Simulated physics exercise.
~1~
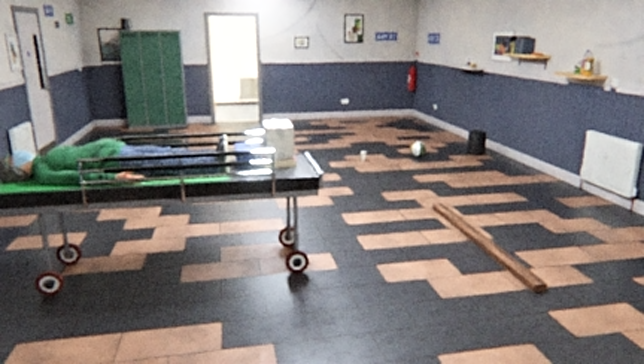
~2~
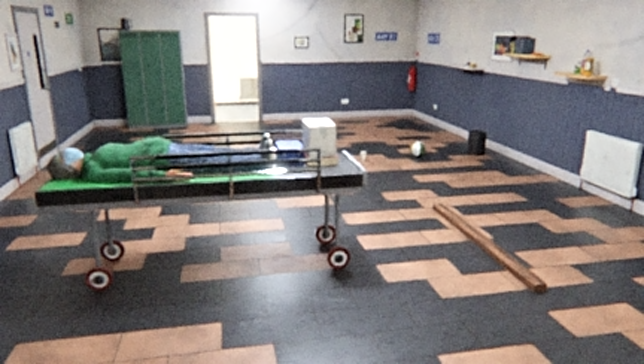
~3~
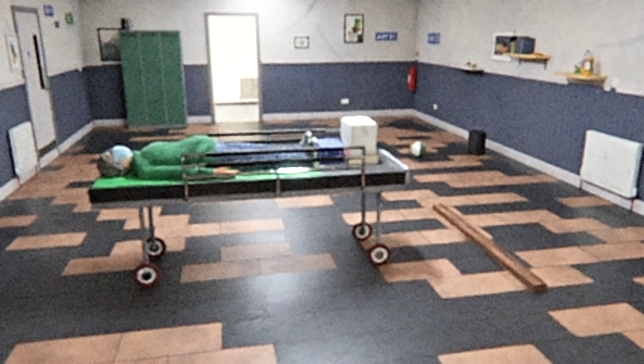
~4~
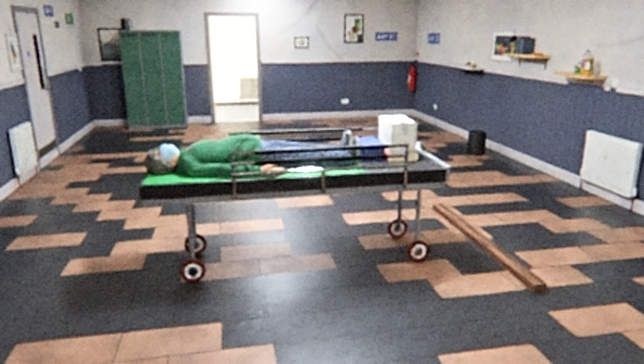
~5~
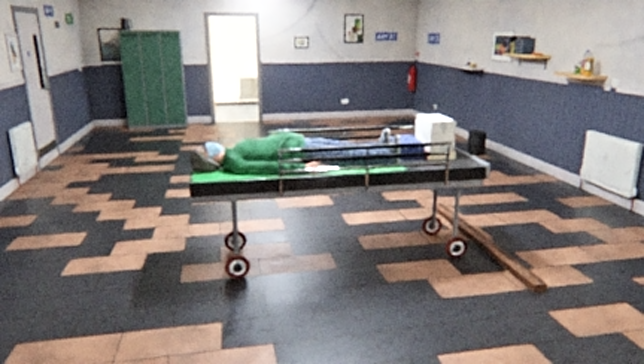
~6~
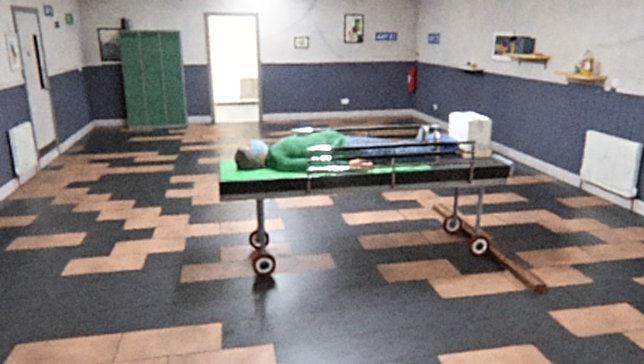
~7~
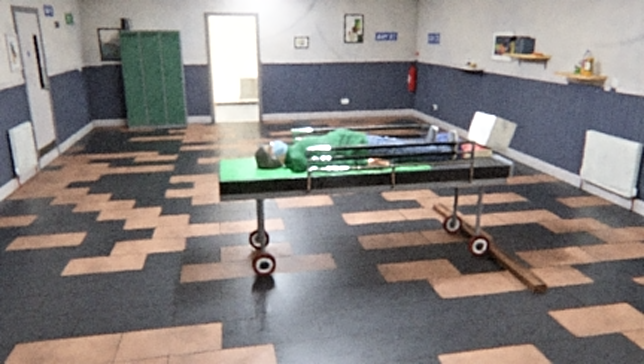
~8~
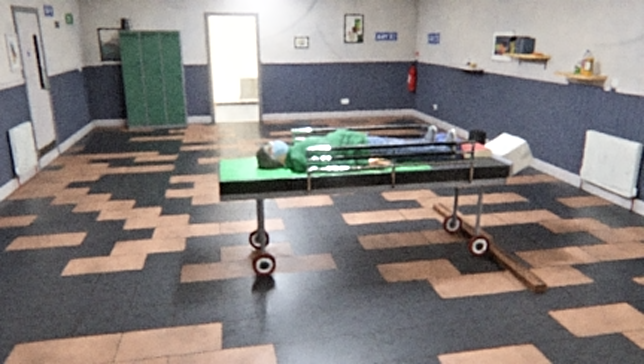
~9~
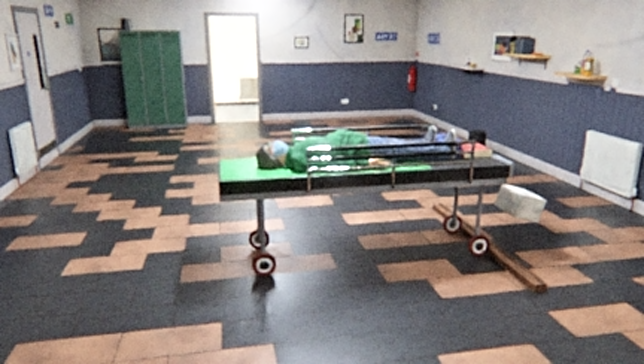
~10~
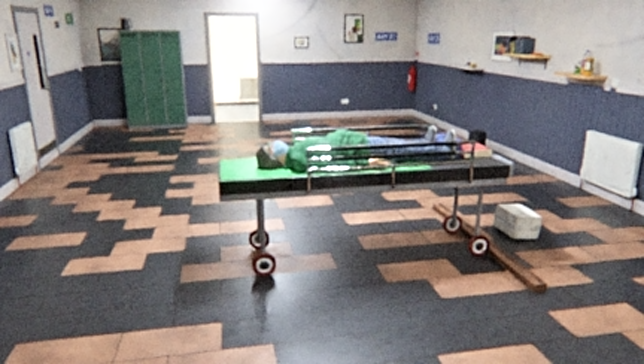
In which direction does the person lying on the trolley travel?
The person travels to the right, carried along by the rolling trolley and then sliding slightly farther right when it stops.
